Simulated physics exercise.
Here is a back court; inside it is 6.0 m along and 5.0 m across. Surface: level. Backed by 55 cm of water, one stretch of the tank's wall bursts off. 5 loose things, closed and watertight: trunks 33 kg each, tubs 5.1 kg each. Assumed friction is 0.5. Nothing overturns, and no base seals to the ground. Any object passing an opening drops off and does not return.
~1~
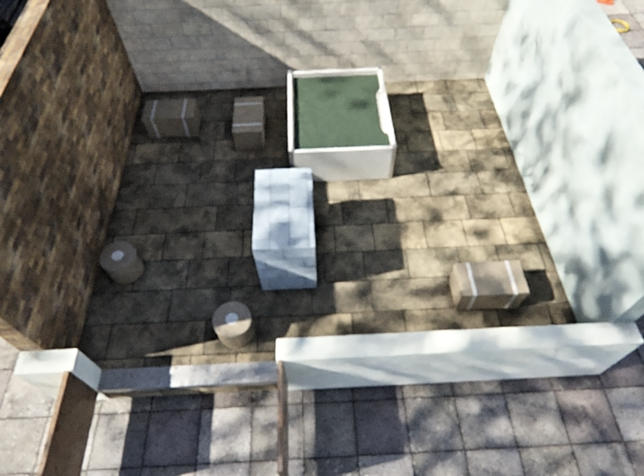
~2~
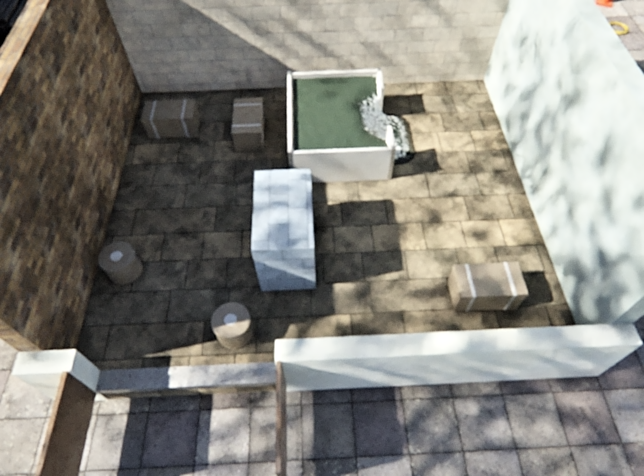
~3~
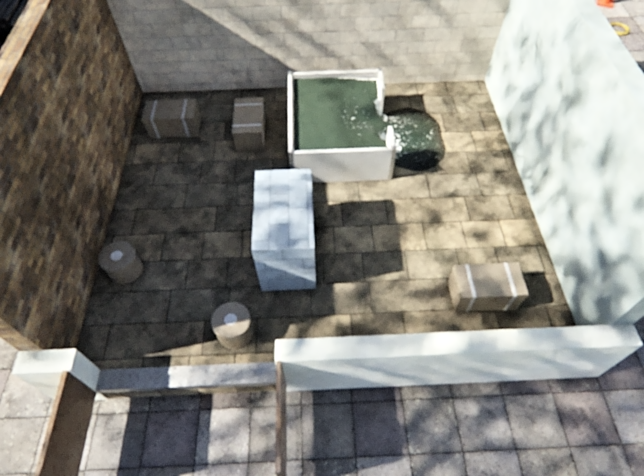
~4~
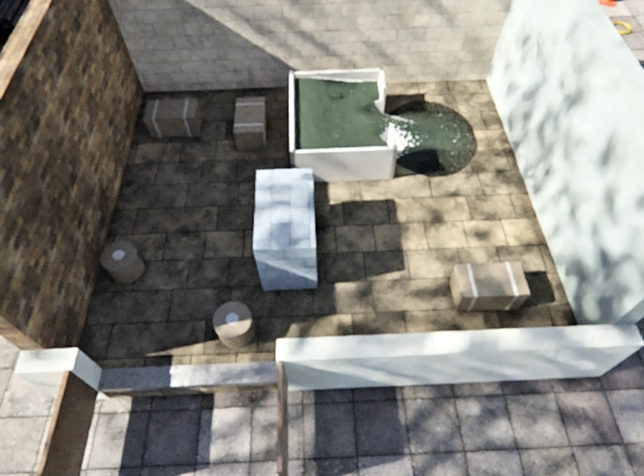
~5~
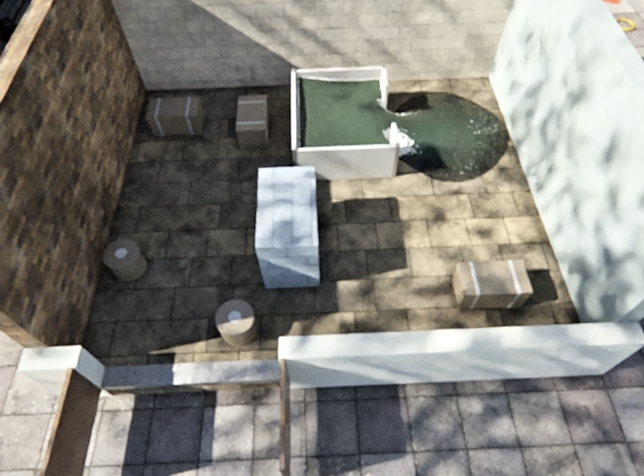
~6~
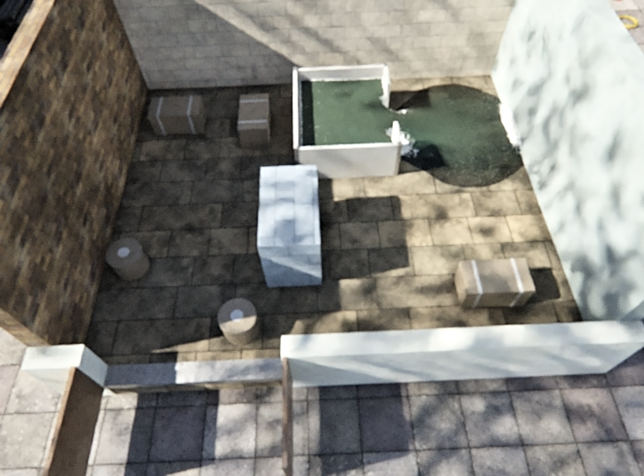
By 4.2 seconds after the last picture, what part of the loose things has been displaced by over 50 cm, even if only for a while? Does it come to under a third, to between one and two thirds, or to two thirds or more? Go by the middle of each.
My guess is it is going to land beneath one third.
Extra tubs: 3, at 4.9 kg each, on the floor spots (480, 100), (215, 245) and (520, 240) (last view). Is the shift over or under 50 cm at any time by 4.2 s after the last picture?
Result, one by one: Exceeded, not exceeded and exceeded.
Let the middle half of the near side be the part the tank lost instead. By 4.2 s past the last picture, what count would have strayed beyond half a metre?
That gives 2 of them.
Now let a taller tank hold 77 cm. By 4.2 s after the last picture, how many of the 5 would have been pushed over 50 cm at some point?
In that case 2 of them.
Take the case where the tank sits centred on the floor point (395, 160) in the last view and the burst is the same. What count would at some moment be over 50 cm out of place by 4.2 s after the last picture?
Then 2 of them would.
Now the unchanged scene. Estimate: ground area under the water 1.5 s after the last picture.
Somewhere around 9.5 m2, roughly.
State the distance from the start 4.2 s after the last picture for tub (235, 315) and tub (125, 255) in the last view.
5 cm and 0 cm.
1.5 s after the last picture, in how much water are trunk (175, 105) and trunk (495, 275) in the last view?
0 and 2 cm.
Then, 0.4 s after the last picture 0 of 5 are over 50 cm from their spots; 0 afloat.
Then, 1.5 s after the last picture 0 of 5 are over 50 cm from their spots; 0 afloat.
Then, 2.8 s after the last picture 0 of 5 are over 50 cm from their spots; 0 afloat.
Then, 4.2 s after the last picture 0 of 5 are over 50 cm from their spots, and 0 have been at some point; 0 afloat.
